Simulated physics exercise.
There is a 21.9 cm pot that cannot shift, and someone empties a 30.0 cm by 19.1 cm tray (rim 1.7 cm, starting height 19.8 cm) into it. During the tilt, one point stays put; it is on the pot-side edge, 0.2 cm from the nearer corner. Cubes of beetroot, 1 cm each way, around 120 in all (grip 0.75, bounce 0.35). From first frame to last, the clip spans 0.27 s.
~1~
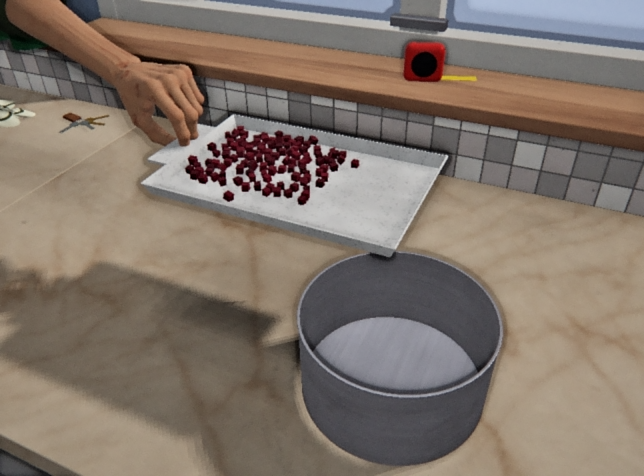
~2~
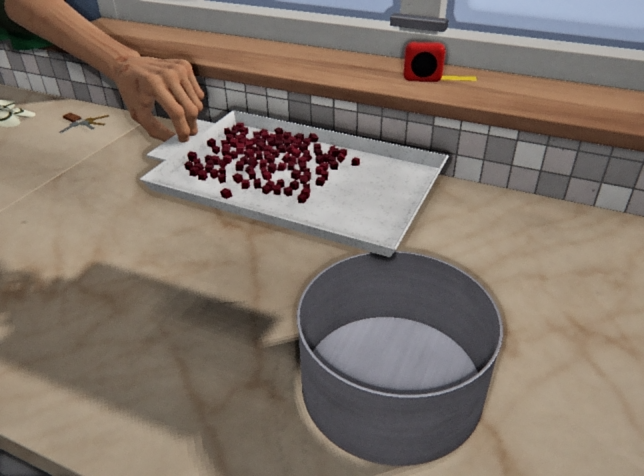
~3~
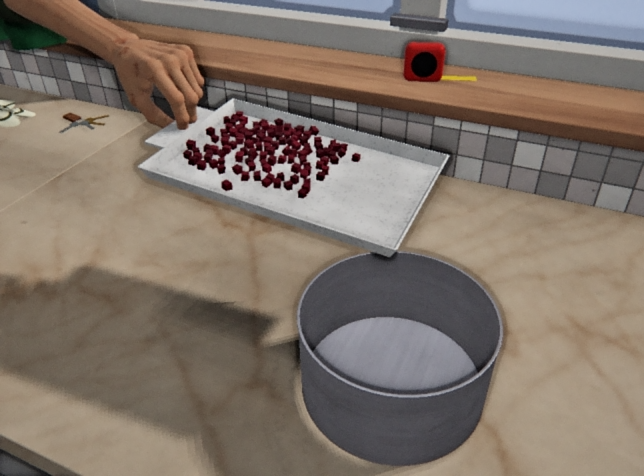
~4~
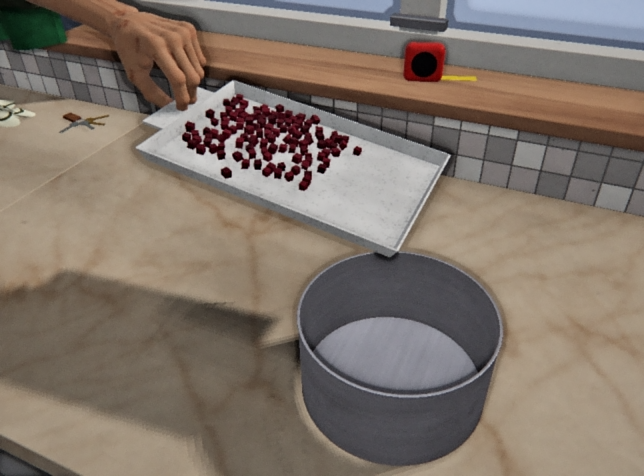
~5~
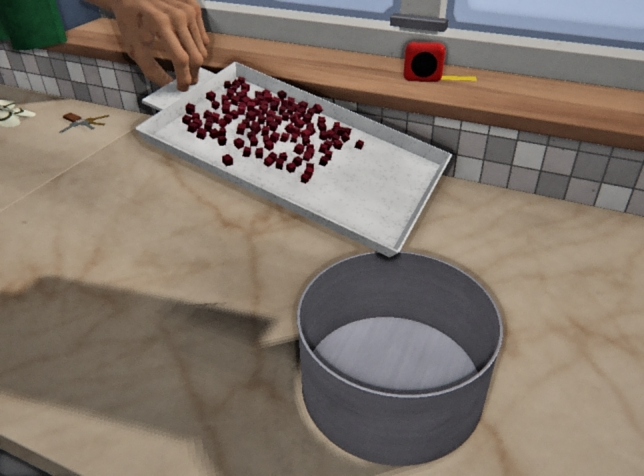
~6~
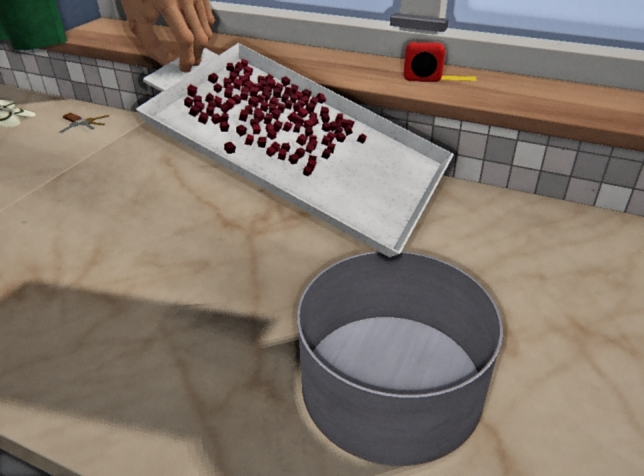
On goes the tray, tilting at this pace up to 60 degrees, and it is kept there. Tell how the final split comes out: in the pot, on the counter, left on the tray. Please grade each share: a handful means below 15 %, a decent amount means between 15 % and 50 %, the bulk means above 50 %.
Pot: A decent amount, counter: A decent amount, tray: A decent amount.
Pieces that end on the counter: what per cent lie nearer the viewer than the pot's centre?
10 %.
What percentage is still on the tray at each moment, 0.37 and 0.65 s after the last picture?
Roughly 100 then 30.
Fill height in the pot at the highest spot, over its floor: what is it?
Roughly 1.0 cm up.
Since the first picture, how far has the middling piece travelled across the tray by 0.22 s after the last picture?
By then it sits near 1 cm from where it began.
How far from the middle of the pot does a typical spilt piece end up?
Distance: Roughly 28 cm.
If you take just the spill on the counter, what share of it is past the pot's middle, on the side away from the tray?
I'd put it at close to 100 per cent.
Then, 0.22 s after the last picture, tilt 40 degrees; the tray holds 100 %, the pot 0 %.
Then, 0.37 s after the last picture, tilt 53 degrees; the tray holds 100 %, the pot 0 %.
Then, 0.65 s after the last picture, tilt 60 degrees; the tray holds 30 %, the pot 20 %.
In the end, pot 40 %, counter 40 %, tray 25 %.
